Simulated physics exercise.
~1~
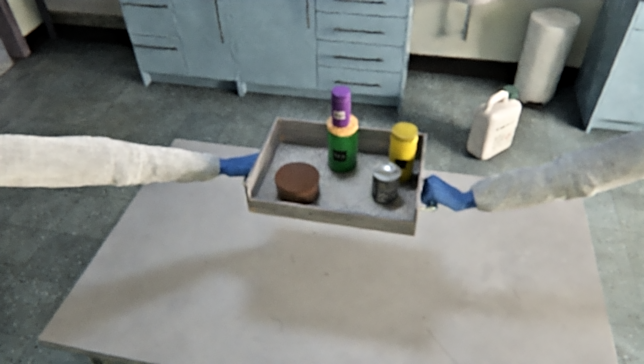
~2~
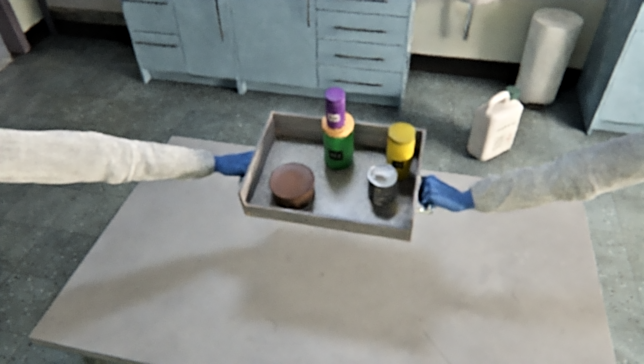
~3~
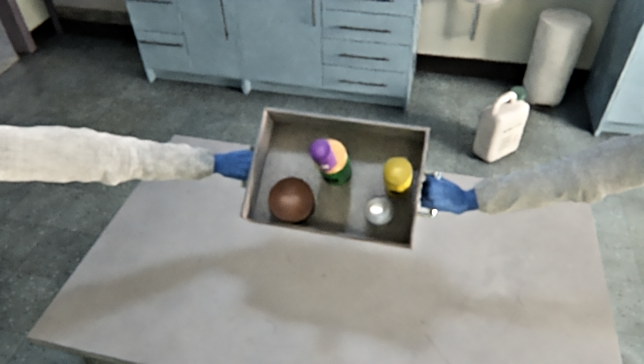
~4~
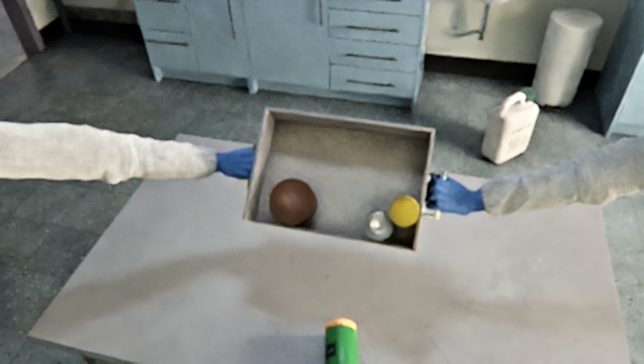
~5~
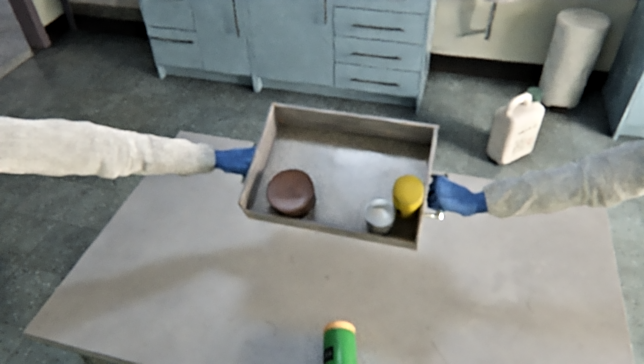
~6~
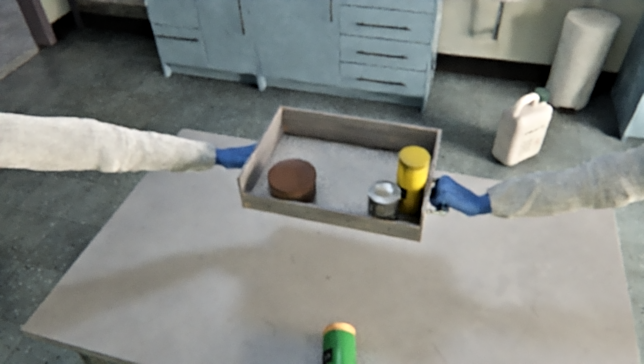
At first, two blue-gloved hands hold a shallow crate above a table, with a green jar, a purple shaker, a yellow jar, a grey tin and a brown tub inside. The crate begins tipping its near side down, and the purple shaker and green jar lean together. As it tilts steeply, the green jar and shaker go out over the low near wall, while the yellow jar and tin end up close together. The hands then level the crate again. At the end, the green jar lies on the table's near edge, the shaker is out of sight, and the tub, tin and upright yellow jar remain inside.
